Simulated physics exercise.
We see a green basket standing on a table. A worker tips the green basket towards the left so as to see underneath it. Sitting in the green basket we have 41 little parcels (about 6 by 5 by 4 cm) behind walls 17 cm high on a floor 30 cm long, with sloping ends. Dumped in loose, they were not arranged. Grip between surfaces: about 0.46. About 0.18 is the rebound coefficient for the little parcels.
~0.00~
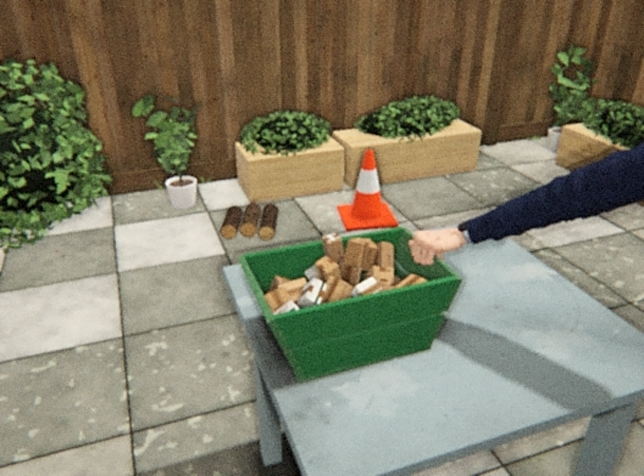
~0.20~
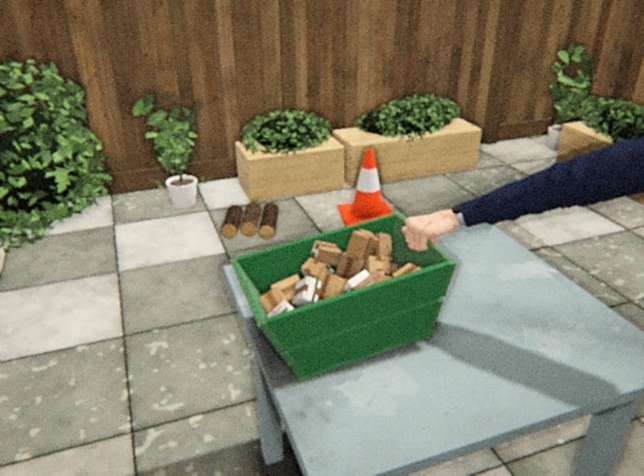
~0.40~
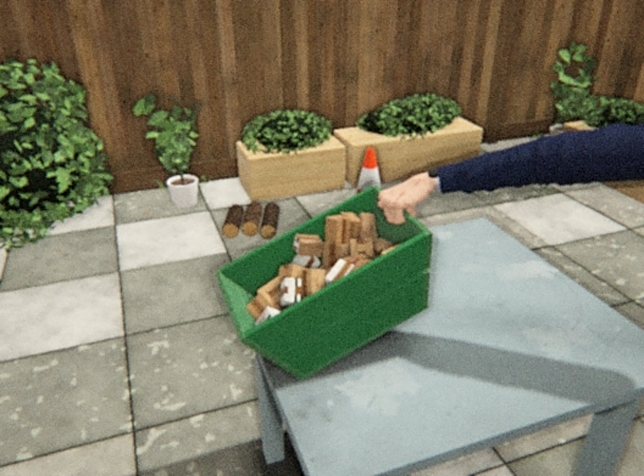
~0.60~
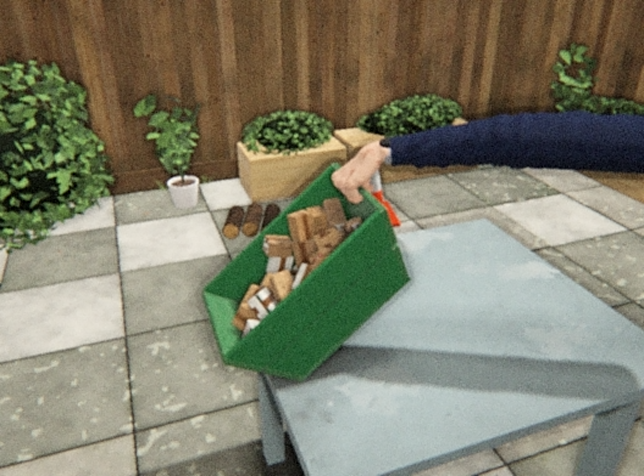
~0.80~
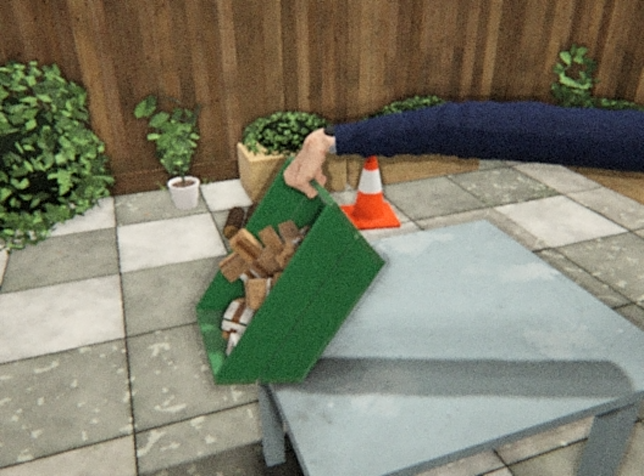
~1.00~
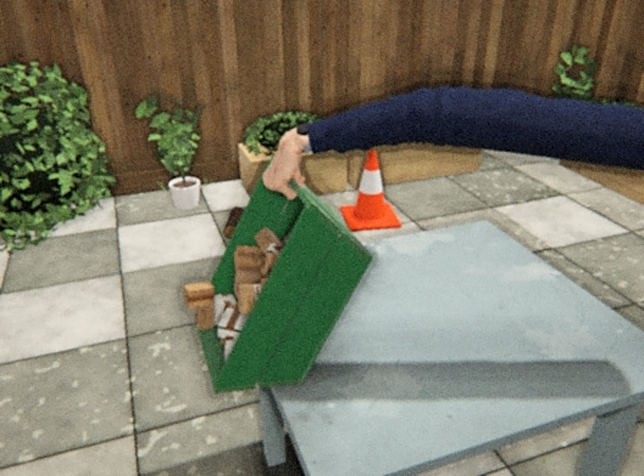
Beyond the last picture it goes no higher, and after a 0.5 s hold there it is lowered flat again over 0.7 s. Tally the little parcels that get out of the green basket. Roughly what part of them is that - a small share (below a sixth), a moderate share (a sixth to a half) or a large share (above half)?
It is a small share, below a sixth.
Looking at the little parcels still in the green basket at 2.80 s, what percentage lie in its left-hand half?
I'd put it at around 70 percent.
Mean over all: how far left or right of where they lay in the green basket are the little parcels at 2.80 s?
About 6 cm to the left.
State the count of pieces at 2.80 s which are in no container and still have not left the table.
About 0 of them.
After 1.29 s, tilt 61°; green basket 41 in, 0 out.
After 1.65 s, tilt 54°; green basket 40 in, 1 out.
After 2.15 s, tilt 1°; green basket 40 in, 1 out.
When it is over (at 2.80 s), green basket 40 in, 1 out. Asked share, 1 of 41, 2 per cent.
